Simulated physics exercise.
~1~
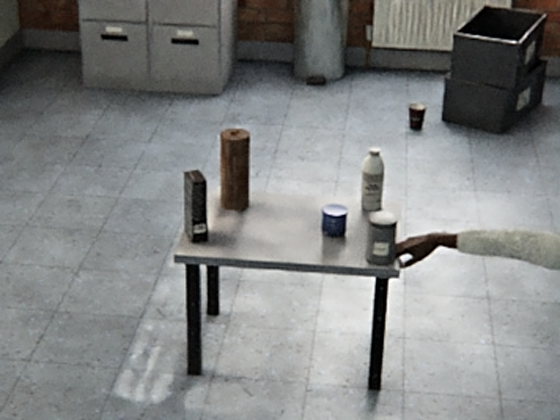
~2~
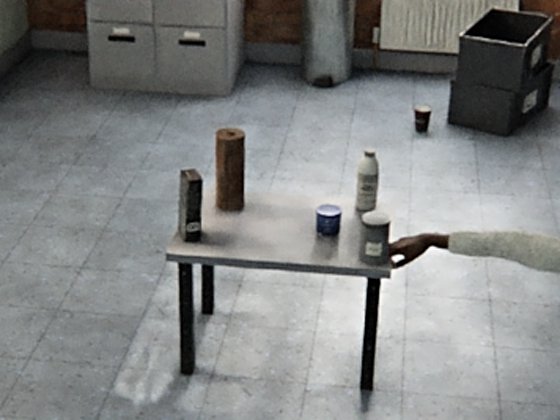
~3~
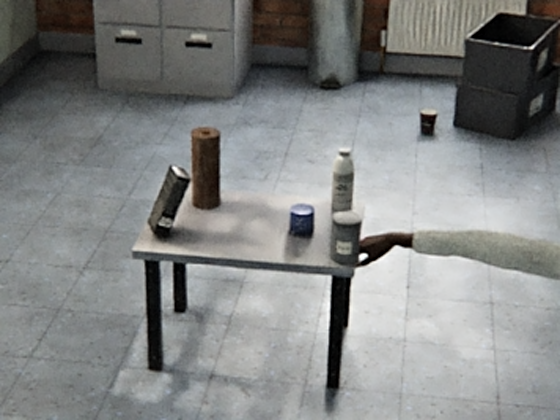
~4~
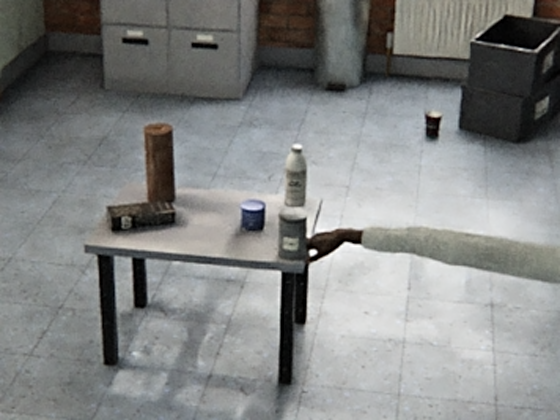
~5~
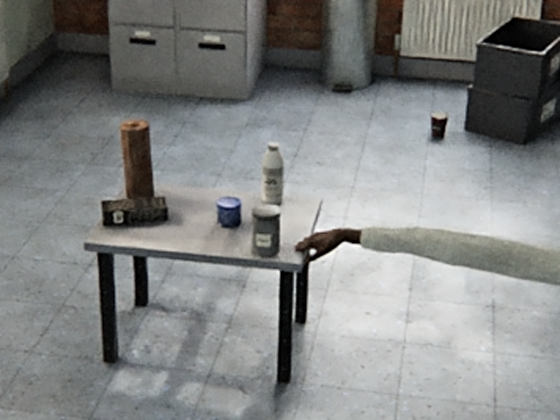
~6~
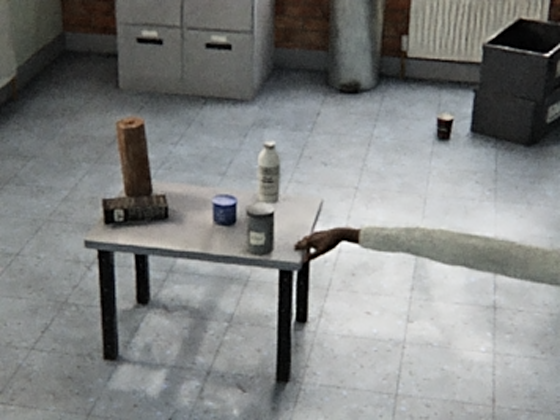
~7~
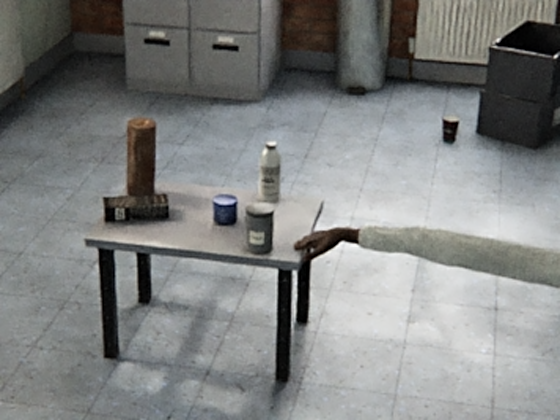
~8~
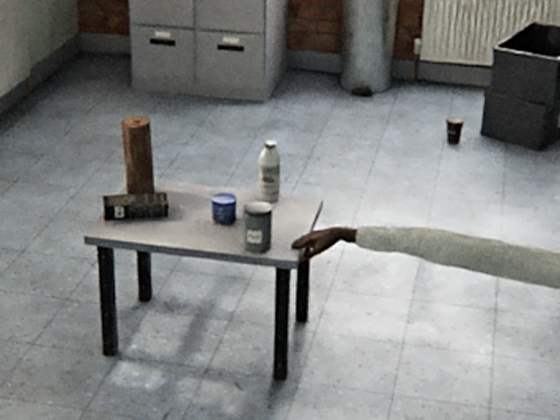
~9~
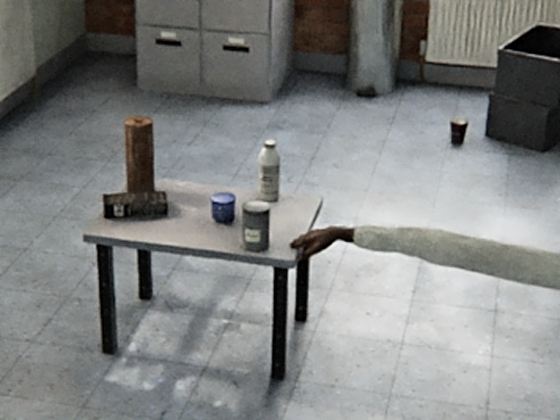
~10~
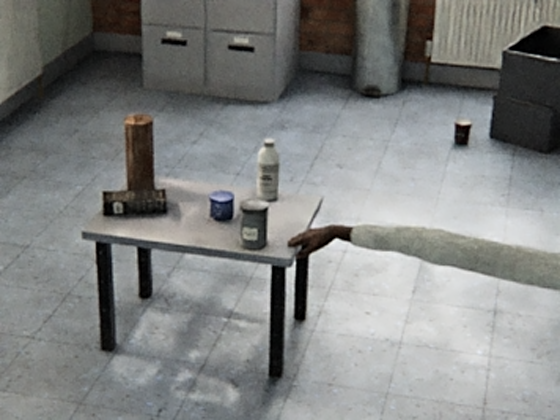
A small pale table with dark legs slides left across a grey tiled floor, seen from slightly above in a room with filing cabinets, a radiator and black crates behind. A hand in a light sleeve grips its right edge. On top stand a black packet at the left, a brown roll, a blue tin, a white bottle and a grey jar near the hand. As the table moves, the packet tips over to the left and lands on its side. The table stops, and the other items shift slightly left but stay standing. The packet lies before the roll, the hand still at the edge.
